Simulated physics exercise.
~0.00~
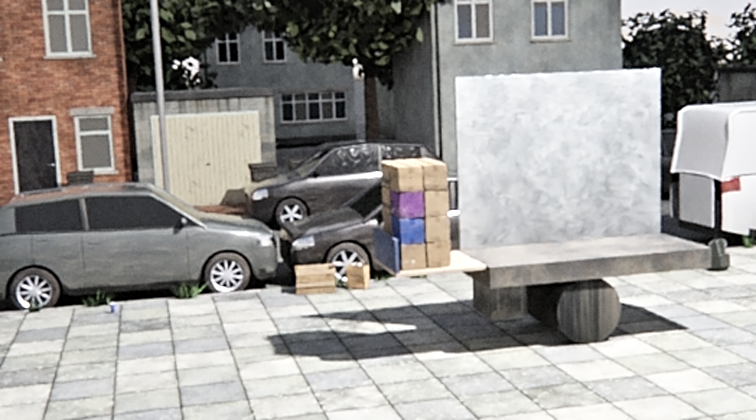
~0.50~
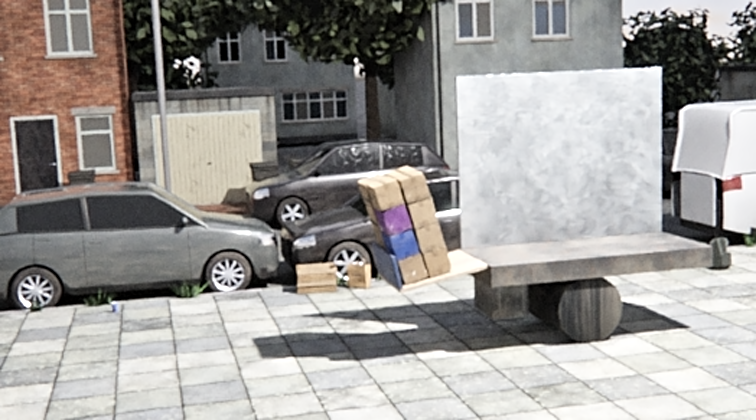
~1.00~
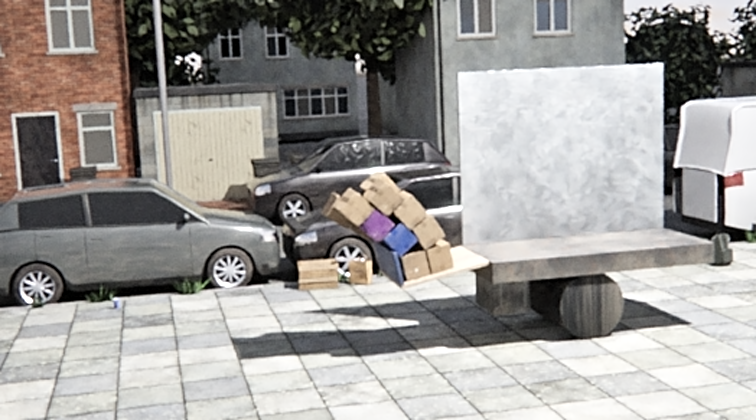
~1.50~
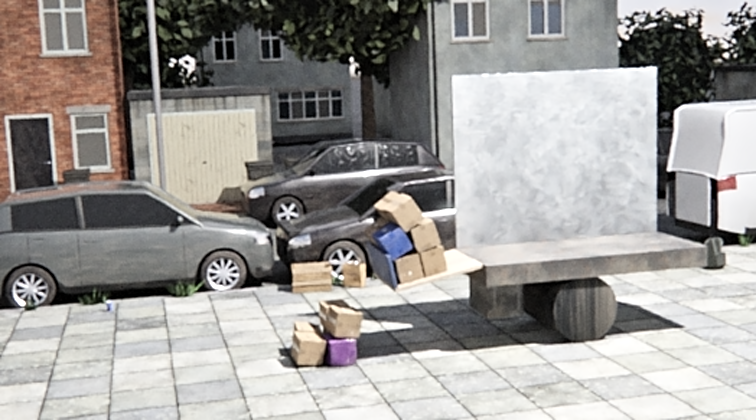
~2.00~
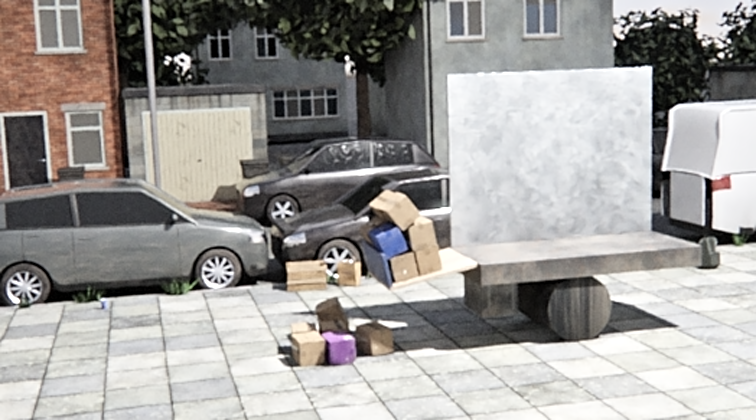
A tall stack of cardboard boxes, with a purple one and a blue one among them, leaned left as the platform beneath it tipped, then several toppled onto the paving, the purple one included, while the blue one stayed in the slumped pile above.
